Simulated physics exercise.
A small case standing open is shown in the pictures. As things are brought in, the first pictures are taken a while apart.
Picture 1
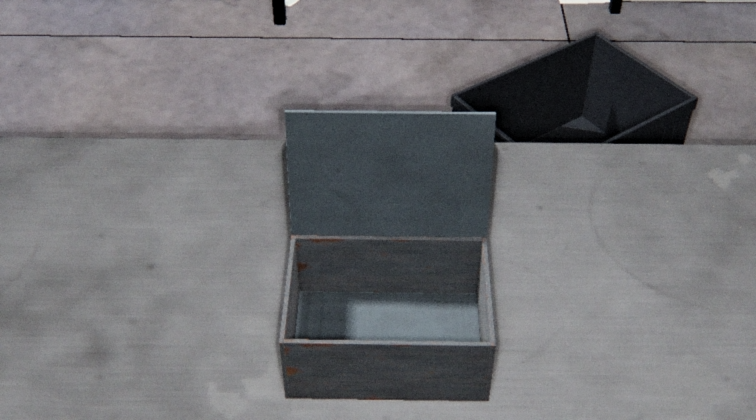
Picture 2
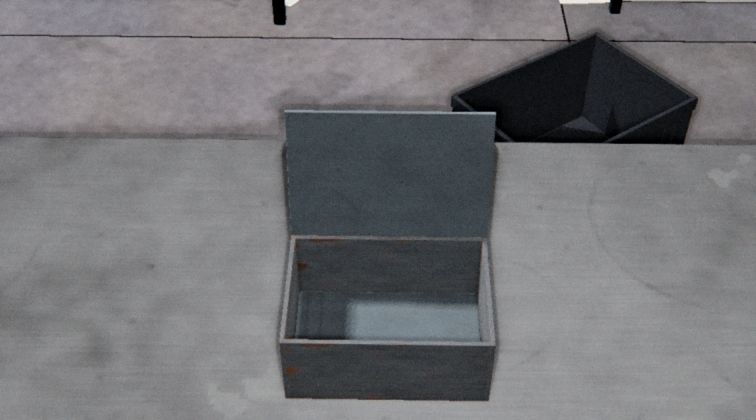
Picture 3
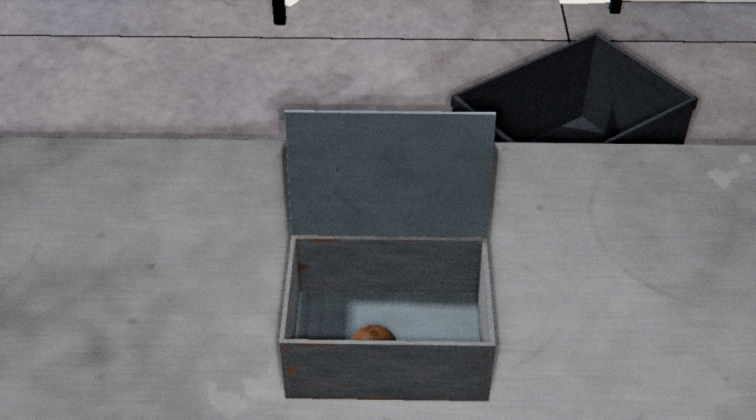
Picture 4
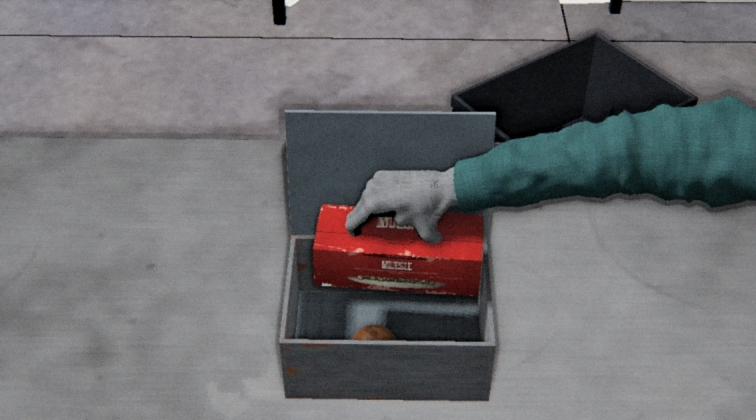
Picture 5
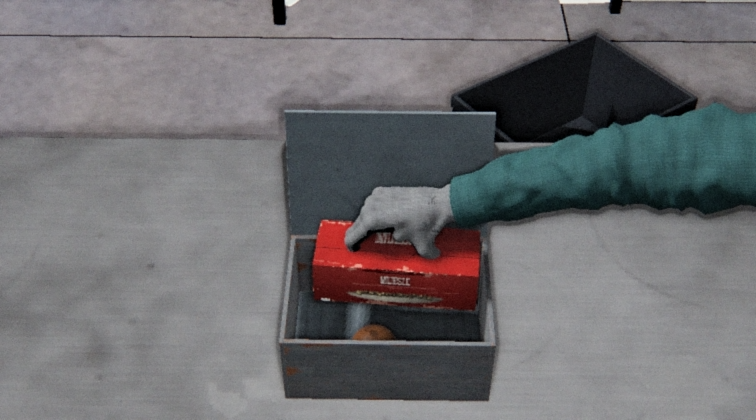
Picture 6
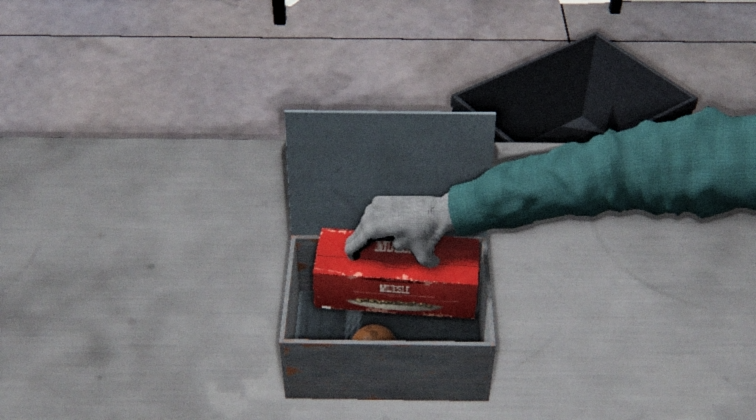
A small brownish rounded object appears inside an open, empty grey case on a grey surface, near the front wall. Then a gloved hand in a teal sleeve, reaching from the right, holds a red carton over the case and lowers it slightly into the opening behind the object, still gripping it.
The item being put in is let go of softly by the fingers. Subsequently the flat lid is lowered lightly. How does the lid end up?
The lid ends up closed flat.
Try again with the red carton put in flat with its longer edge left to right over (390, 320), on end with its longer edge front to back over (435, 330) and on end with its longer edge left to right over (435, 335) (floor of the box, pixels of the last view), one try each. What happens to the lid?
Try one: Closed. Try two: Not closed. Try three: Not closed.
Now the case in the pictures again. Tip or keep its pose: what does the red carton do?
Once everything settles, the red carton keeps its original angle.
Then, 1.30 s past the last view, lid 78° above the rim; red carton displaced a little near (397, 306).
Then, 1.90 s past the last view, lid 36° above the rim; red carton displaced a little near (397, 306).
Finally, lid shut; moved from the start, red carton; brown ball still in place. Final places as the last picture's camera would see them, red carton near (397, 306).
